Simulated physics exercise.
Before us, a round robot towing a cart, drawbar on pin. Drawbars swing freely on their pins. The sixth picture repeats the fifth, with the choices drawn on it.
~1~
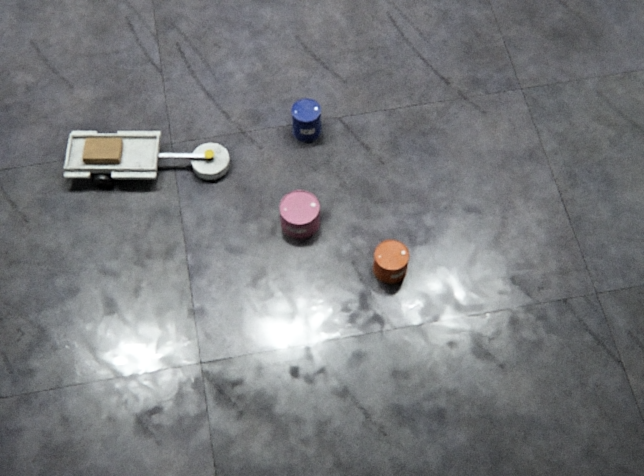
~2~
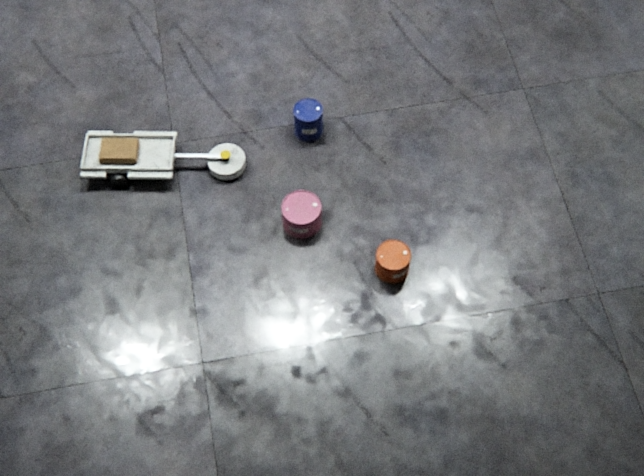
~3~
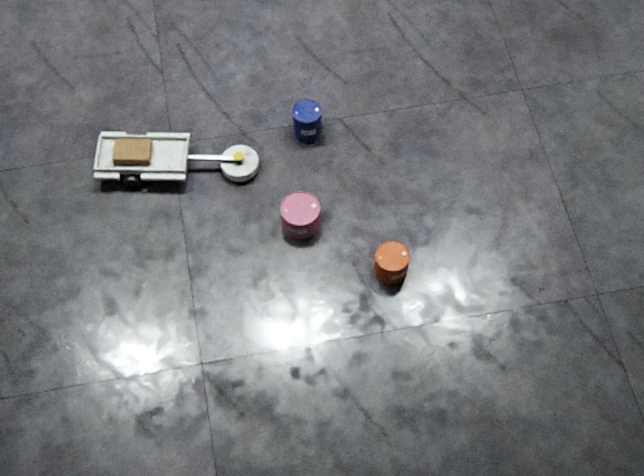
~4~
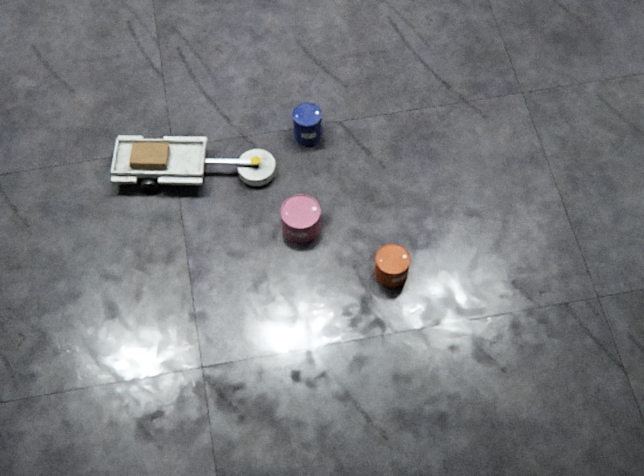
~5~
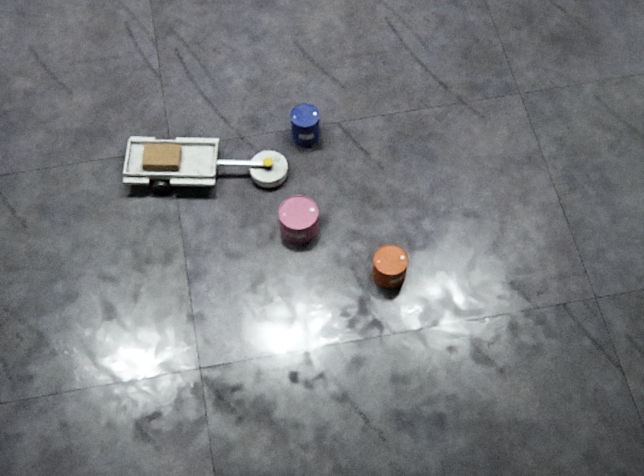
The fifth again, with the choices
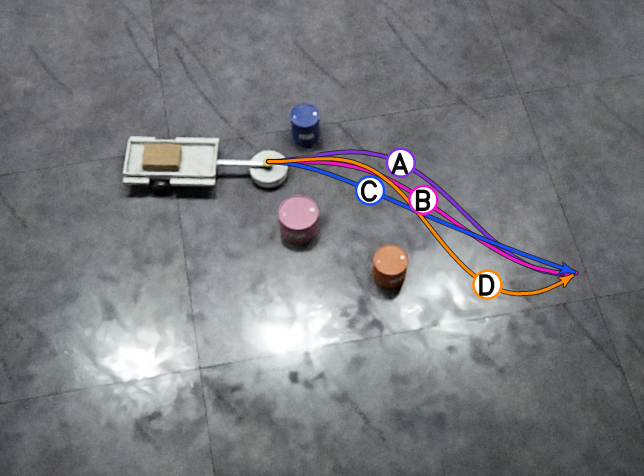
To begin with, a round white robot sits at the left on a gray floor, joined by a drawbar to a white cart carrying a brown block. It tows the cart slowly rightward, moving nearer the blue keg and pink tub, while they and the orange tub stay put.
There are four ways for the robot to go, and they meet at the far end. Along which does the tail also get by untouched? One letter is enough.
Choose route B.
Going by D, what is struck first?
First the orange tub.
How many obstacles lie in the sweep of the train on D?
In all, one.
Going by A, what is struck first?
The blue keg.
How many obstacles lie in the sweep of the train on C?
In all, one.
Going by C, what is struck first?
It meets the pink tub.
On the marked copy, A from (268, 162) via (430, 181) to (574, 273); B from (268, 162) via (423, 200) to (576, 273); C from (268, 162) via (416, 211) to (574, 272); D from (268, 162) via (422, 217) to (572, 276).
With B. Early on, robot (380, 181), cart (284, 165).
Further on, robot (477, 244), cart (388, 198).
At the end, robot (574, 278), cart (477, 238); nothing has been touched.
As for the rest, A meets the blue keg; C meets the pink tub; D meets the orange tub.
